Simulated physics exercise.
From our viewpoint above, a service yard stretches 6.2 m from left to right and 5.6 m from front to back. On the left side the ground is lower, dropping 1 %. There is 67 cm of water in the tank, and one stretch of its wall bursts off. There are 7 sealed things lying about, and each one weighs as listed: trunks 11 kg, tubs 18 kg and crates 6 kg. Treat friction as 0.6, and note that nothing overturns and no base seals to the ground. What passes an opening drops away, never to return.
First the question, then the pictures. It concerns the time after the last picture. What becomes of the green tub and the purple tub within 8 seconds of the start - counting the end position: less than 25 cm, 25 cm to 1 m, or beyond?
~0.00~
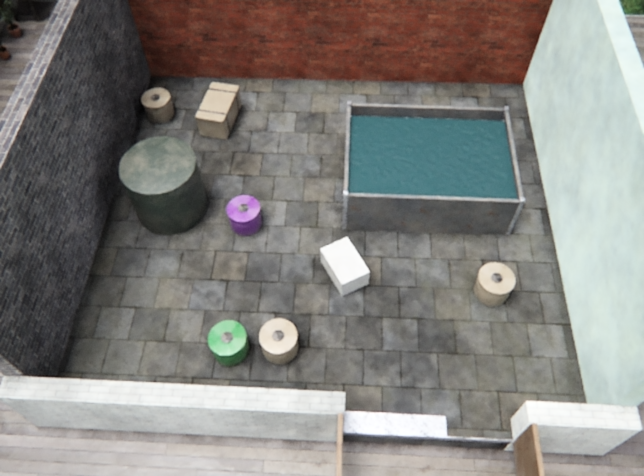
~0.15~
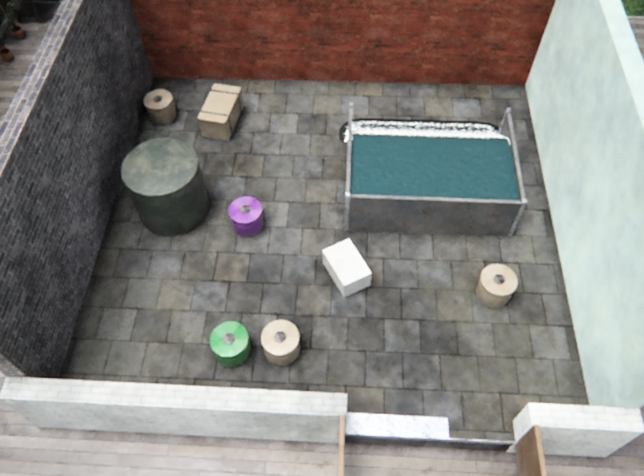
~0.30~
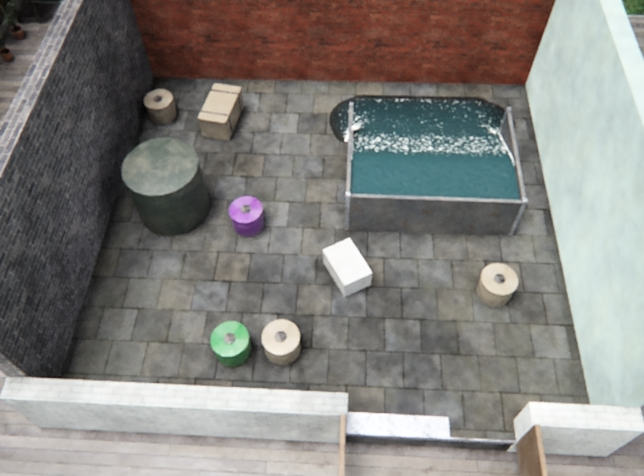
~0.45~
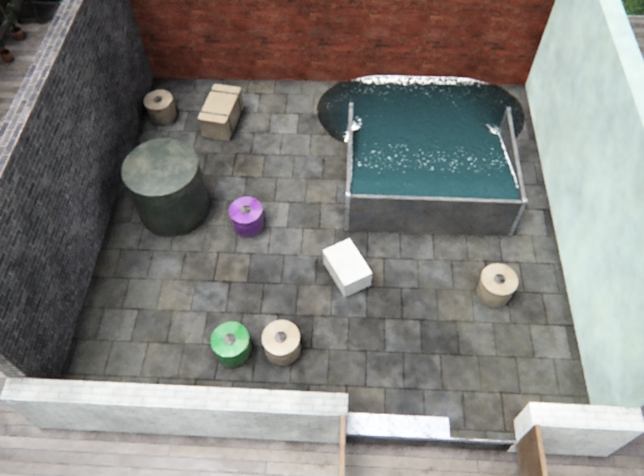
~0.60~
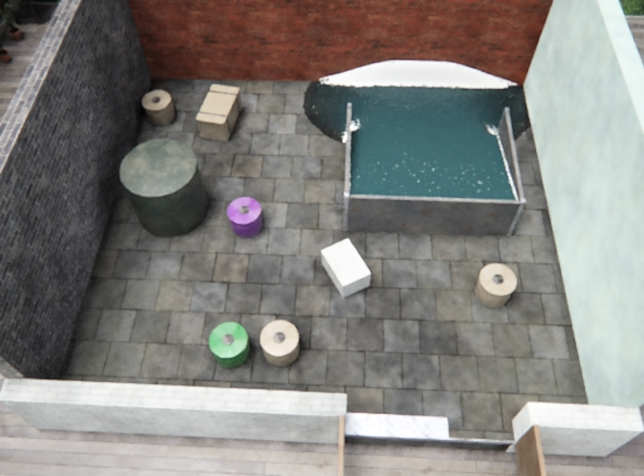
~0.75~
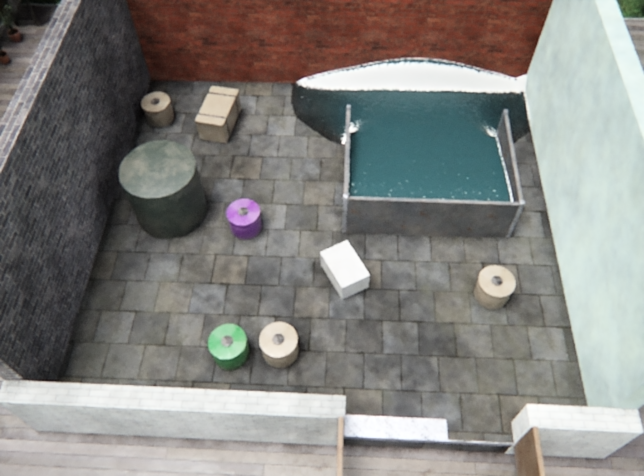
As I see it, green tub: More or less unmoved; purple tub: More or less unmoved.
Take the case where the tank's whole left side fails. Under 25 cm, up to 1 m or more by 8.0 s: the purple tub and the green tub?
Here's how it goes: The purple tub winds up well off, and the green tub edges along somewhat.
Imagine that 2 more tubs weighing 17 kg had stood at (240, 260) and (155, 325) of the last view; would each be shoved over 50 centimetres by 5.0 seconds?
Order kept: Falls short, falls short.
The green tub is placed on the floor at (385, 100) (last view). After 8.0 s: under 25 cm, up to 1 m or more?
Observed: Object goes well off.
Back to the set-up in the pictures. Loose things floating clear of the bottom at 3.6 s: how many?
The number is 2.
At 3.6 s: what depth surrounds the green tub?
Close to 0 centimetres.
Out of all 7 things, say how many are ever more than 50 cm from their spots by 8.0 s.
3 in all.
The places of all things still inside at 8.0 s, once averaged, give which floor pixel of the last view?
Averaged position, last view: Near pixel (262, 262).
After 1.6 s the green tub is near (228, 341), 0.0 m from its start, aground; the purple tub is near (243, 212), 0.0 m from its start, aground; 0 of 7 are out; 0 afloat.
After 3.6 s the green tub is near (228, 341), 0.0 m from its start, aground; the purple tub is near (243, 212), 0.0 m from its start, aground; 0 of 7 are out; 2 afloat.
After 5.6 s the green tub is near (228, 341), 0.0 m from its start, aground; the purple tub is near (243, 212), 0.0 m from its start, aground; 0 of 7 are out; 2 afloat.
After 8.0 s the green tub is near (228, 341), 0.0 m from its start, aground; the purple tub is near (243, 212), 0.0 m from its start, aground; 0 of 7 are out; 3 afloat.
